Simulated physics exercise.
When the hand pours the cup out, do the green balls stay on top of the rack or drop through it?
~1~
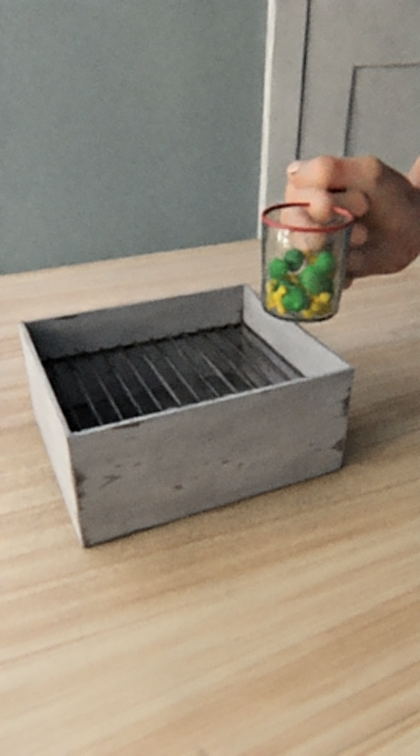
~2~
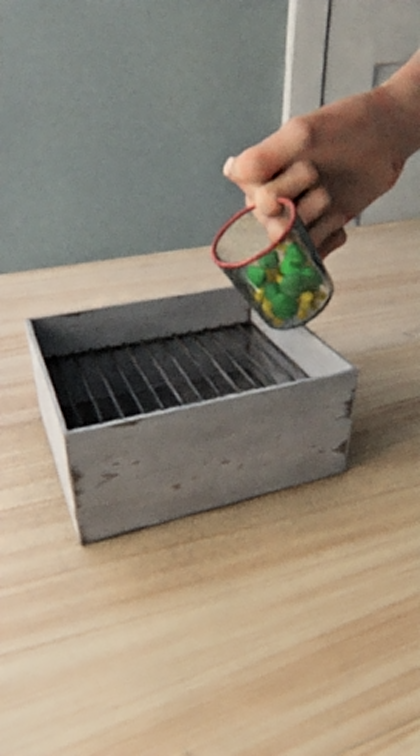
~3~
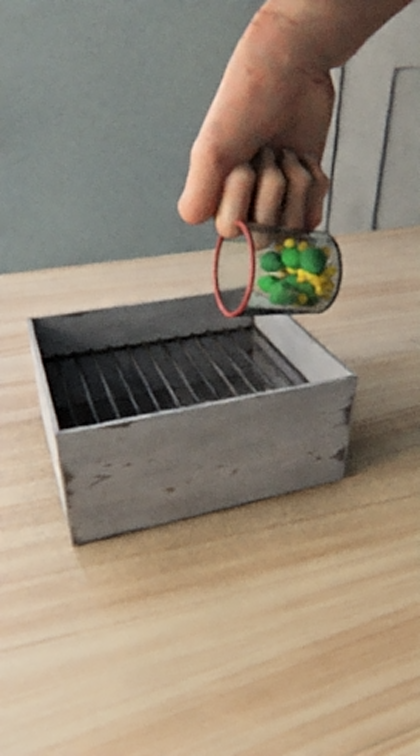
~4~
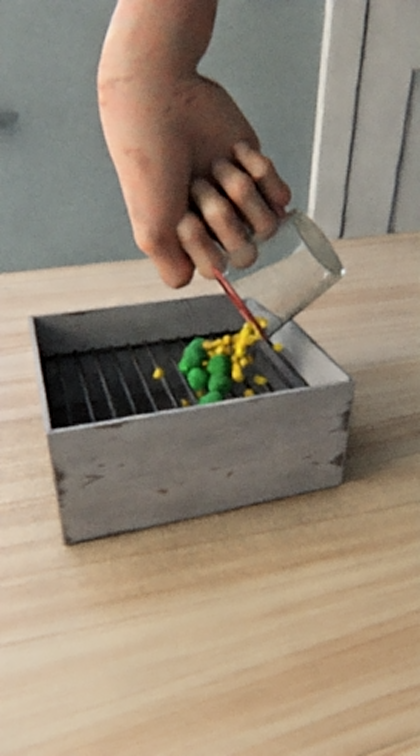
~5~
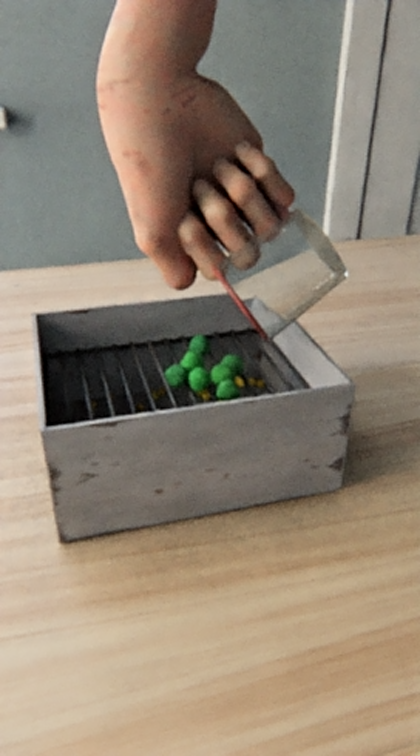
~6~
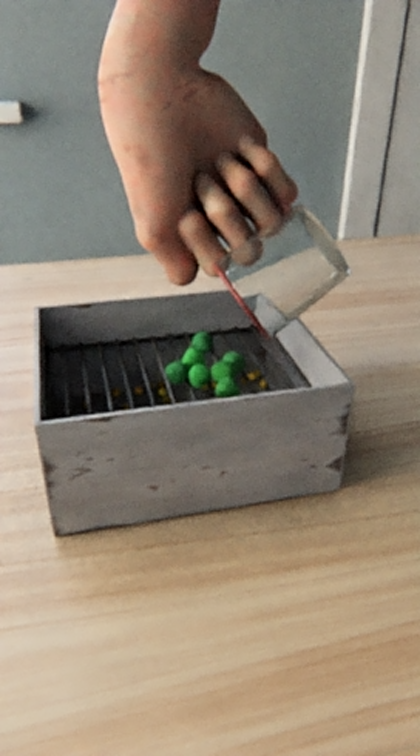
The green balls stay on top of the rack, while the smaller yellow pieces end up below it.
